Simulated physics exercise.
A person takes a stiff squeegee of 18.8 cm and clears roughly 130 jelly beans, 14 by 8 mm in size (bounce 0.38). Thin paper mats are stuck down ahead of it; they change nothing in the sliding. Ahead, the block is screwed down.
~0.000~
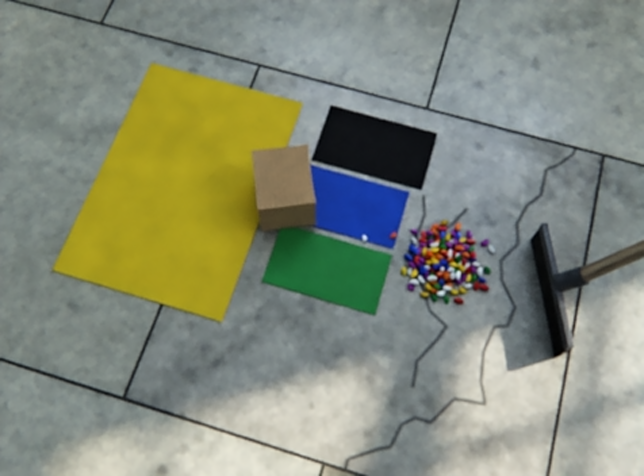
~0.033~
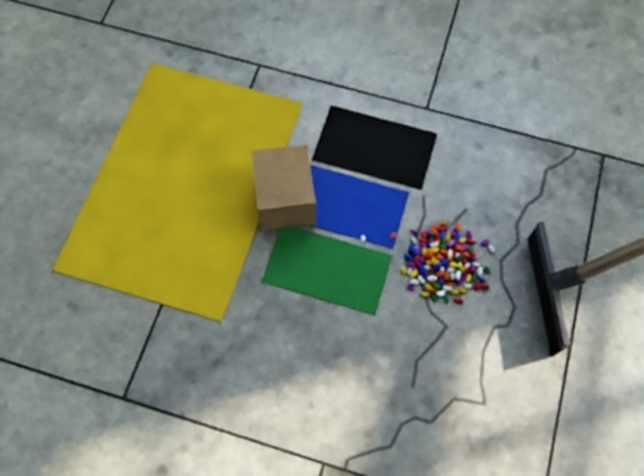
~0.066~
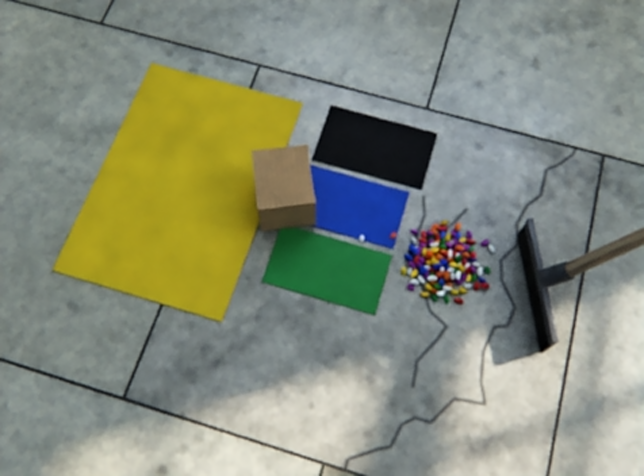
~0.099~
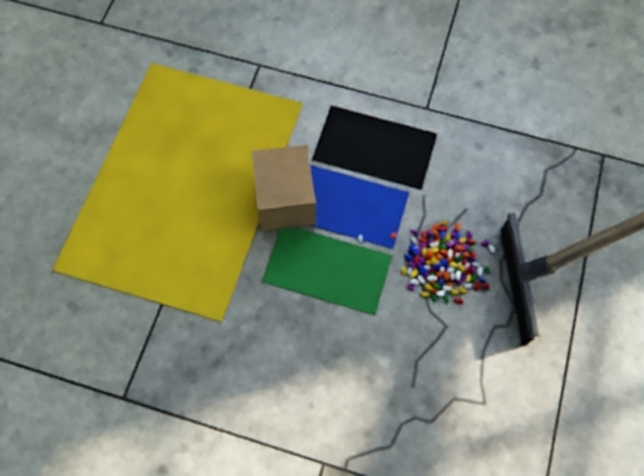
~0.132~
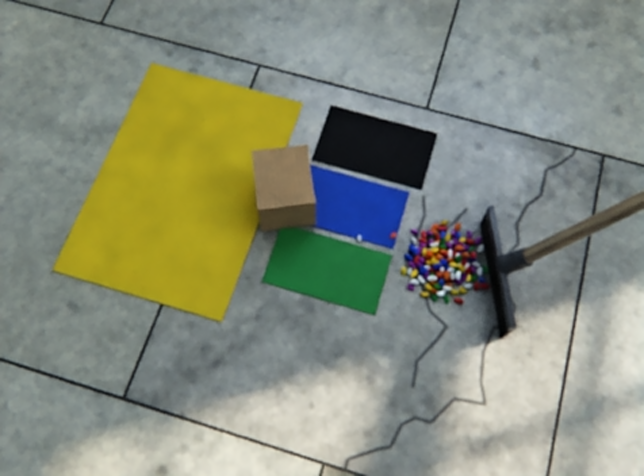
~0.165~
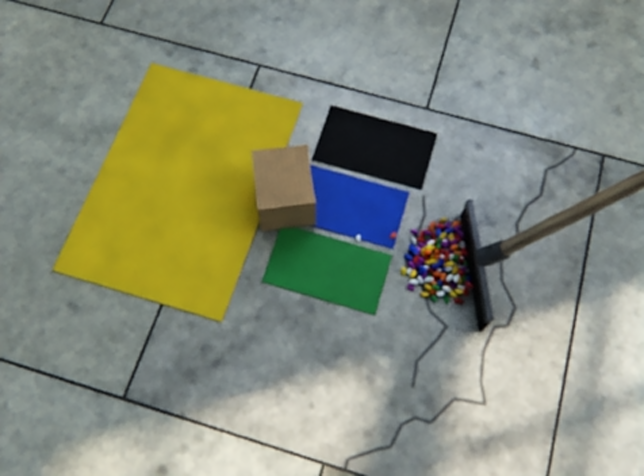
A squeegee on a wooden handle slides left across the cracked grey floor toward a small pile of multicoloured pieces. It closes the gap, then presses into the pile's right edge, bunching the nearest pieces together, while the cardboard-coloured block and the yellow, black, blue and green mats stay still.
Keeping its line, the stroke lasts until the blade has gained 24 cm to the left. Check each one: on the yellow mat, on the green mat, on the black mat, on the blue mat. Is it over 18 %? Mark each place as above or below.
For yellow mat: Below. For green mat: Above. For black mat: Below. For blue mat: Above.
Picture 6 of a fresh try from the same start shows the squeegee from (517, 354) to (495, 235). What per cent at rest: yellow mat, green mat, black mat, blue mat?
The yellow mat ends with 0 per cent, the green mat with 35, the black mat with 0 and the blue mat with 10.
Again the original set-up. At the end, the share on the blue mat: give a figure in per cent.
Some 25 %.
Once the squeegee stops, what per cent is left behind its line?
Reading: Around 0 %.
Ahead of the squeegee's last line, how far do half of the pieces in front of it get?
About 9 centimetres.
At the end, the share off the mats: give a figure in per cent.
Share: Close to 20 in a hundred.
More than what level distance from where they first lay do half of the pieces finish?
18 cm.
Then, at 0.29 s, squeegee 23 cm from its start, spill 16 cm wide; green mat 30 %, blue mat 35 %, off the mats 35 %.
After 0.42 s, squeegee 24 cm from its start, spill 20 cm wide; green mat 55 %, blue mat 30 %, off the mats 15 %.
Then, at 0.54 s, squeegee 24 cm from its start, spill 22 cm wide; green mat 50 %, blue mat 25 %, off the mats 20 %.
At rest (2.9 s), green mat 45 %, blue mat 25 %, black mat 5 %, yellow mat 5 %, off the mats 20 %.
